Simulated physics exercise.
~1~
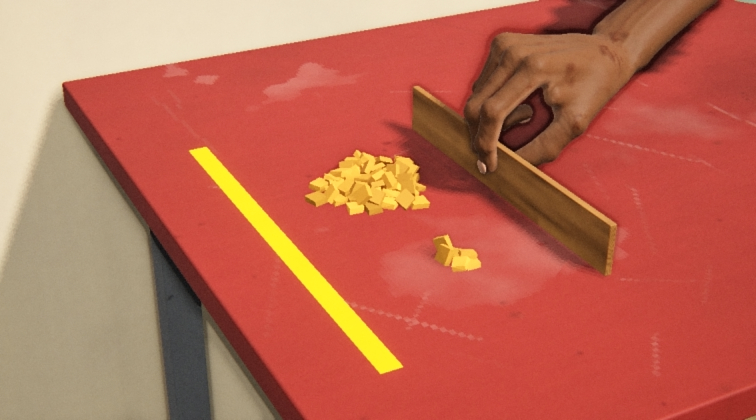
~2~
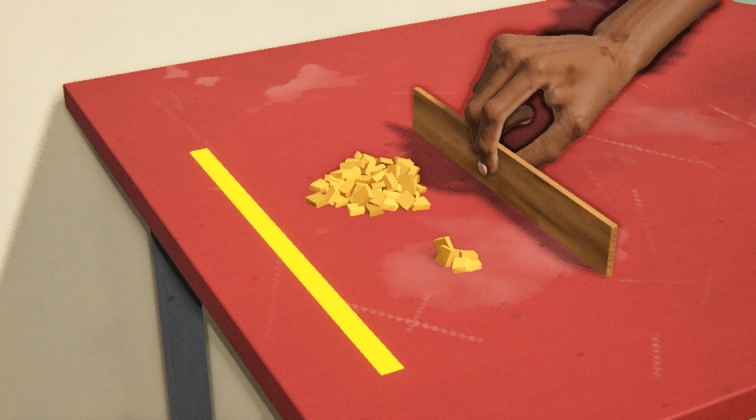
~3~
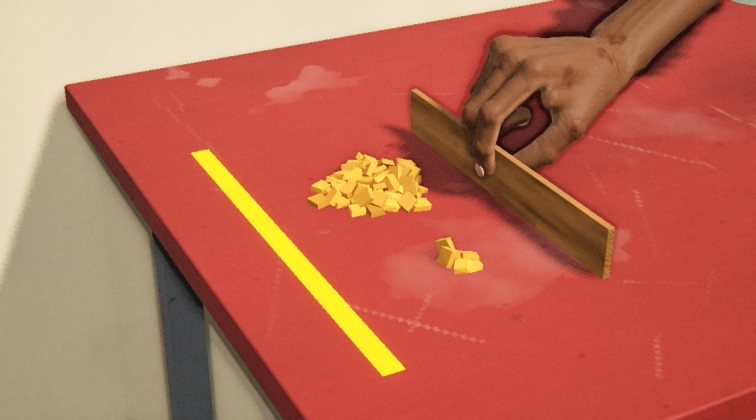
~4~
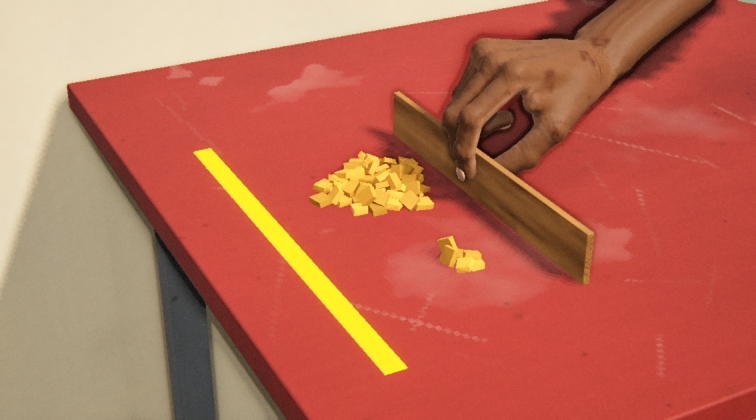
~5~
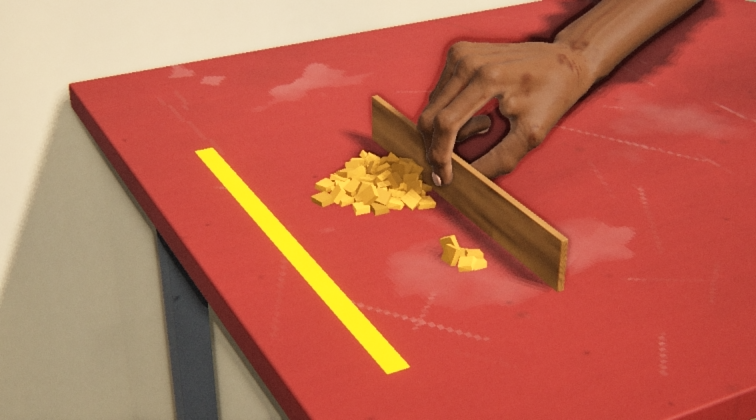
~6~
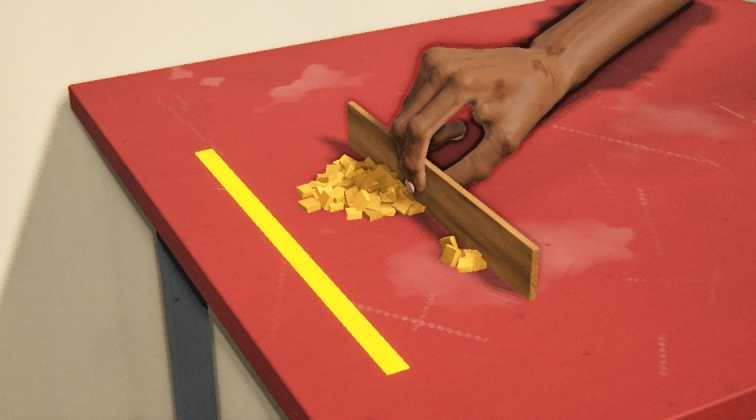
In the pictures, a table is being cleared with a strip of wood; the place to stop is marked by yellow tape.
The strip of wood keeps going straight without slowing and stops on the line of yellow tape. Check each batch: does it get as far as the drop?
The front batch stops short; the back batch gets there, partly falling.
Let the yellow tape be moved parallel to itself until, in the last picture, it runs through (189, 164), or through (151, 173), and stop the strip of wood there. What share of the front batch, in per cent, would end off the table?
With the first line you'd get 0 % off the table, and with the second 100 %.
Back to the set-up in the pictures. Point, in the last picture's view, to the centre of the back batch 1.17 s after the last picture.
Roughly (225, 222).
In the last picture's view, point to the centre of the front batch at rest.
Roughly (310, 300) in pixels.
Then, 0.43 s on from there, strip of wood still moving, near (353, 184); front batch all on the table, its front near (372, 279); back batch all on the table, its front near (237, 225).
Then, 0.89 s on from there, strip of wood stopped at the yellow tape; front batch all on the table, its front near (290, 302); back batch a little over the edge.
In the end, strip of wood stopped at the yellow tape; front batch all on the table, its front near (290, 302); back batch a little over the edge.
